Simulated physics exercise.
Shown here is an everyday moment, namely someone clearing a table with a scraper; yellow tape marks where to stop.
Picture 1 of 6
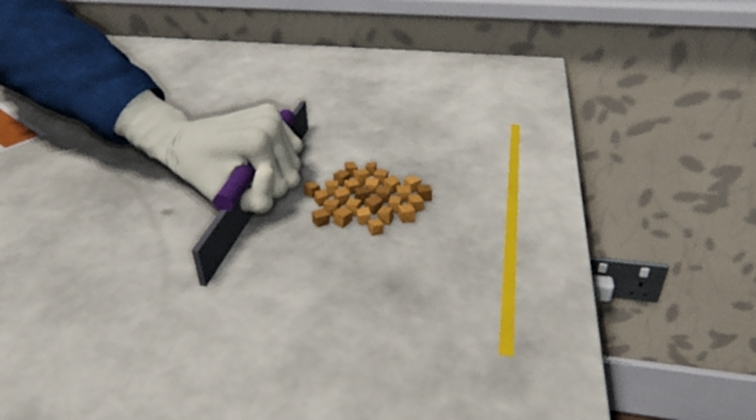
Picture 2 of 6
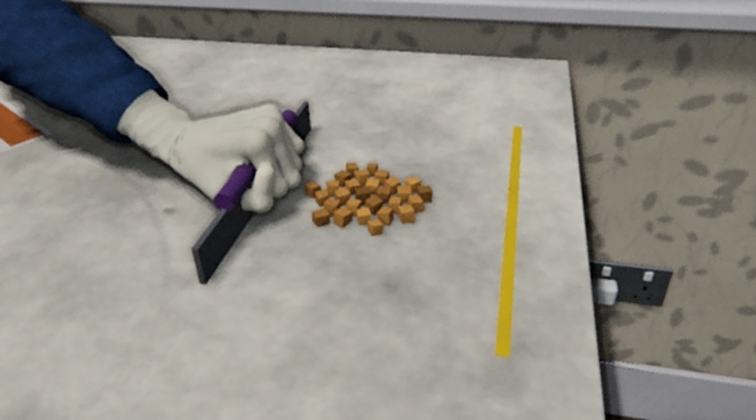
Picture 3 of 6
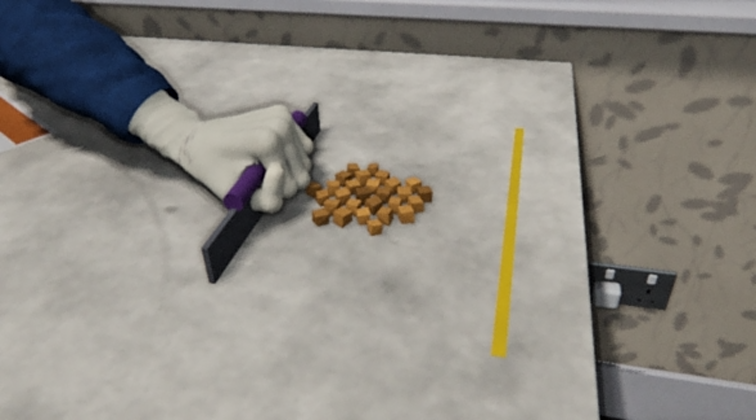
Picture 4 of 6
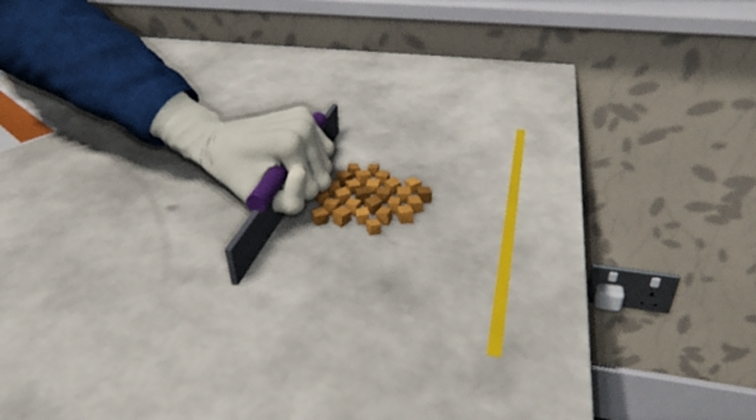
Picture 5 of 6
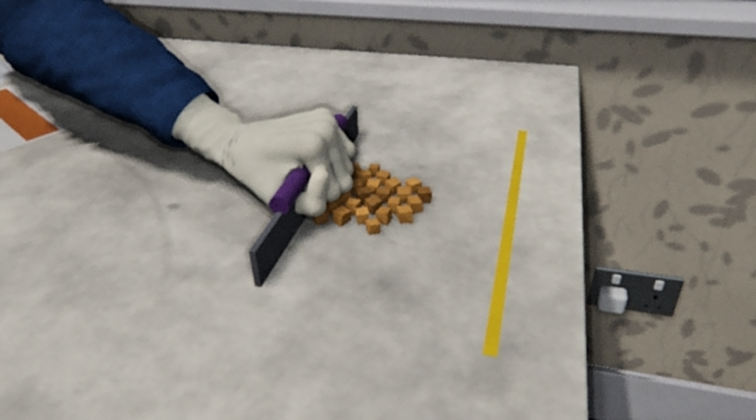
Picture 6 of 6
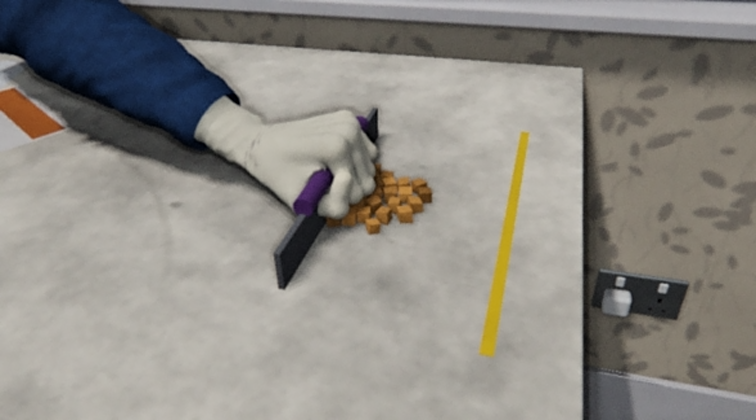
We see a gloved hand resting a dark scraper with a purple handle on a grey table, then sliding it right into a heap of small orange-brown cubes, pushing some along, with a yellow tape strip further right.
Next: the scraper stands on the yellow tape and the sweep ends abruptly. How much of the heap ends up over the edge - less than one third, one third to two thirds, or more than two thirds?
Lower than a third.
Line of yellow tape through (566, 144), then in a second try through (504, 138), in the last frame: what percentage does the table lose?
In order, close to 70 and 0 per cent.
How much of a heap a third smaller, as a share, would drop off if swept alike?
0 per cent, roughly.
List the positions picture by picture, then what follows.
Scraper at (209, 252), at rest; yellow tape at (515, 132), about a palm's width from the edge; edge at (586, 224); the heap at (363, 196), croutons, in the first frame.
Scraper at (209, 250), at rest, in the second frame.
Scraper at (219, 250); the heap at (364, 196), in the third frame.
Scraper at (241, 251), in the fourth frame.
Scraper at (265, 253); the heap at (363, 196), a stray few pushed along, in the fifth frame.
Scraper at (289, 255); yellow tape at (524, 140); edge at (583, 231); the heap at (375, 196), about a third pushed along, in the sixth frame.
Soon after the last picture, scraper still moving, near (428, 178); heap all on the table, its front near (497, 194).
A little later, scraper stopped at the yellow tape; heap all on the table, its front near (588, 203).
Later still, scraper stopped at the yellow tape; heap a stray few over the edge.
At rest, scraper stopped at the yellow tape; heap a stray few over the edge.
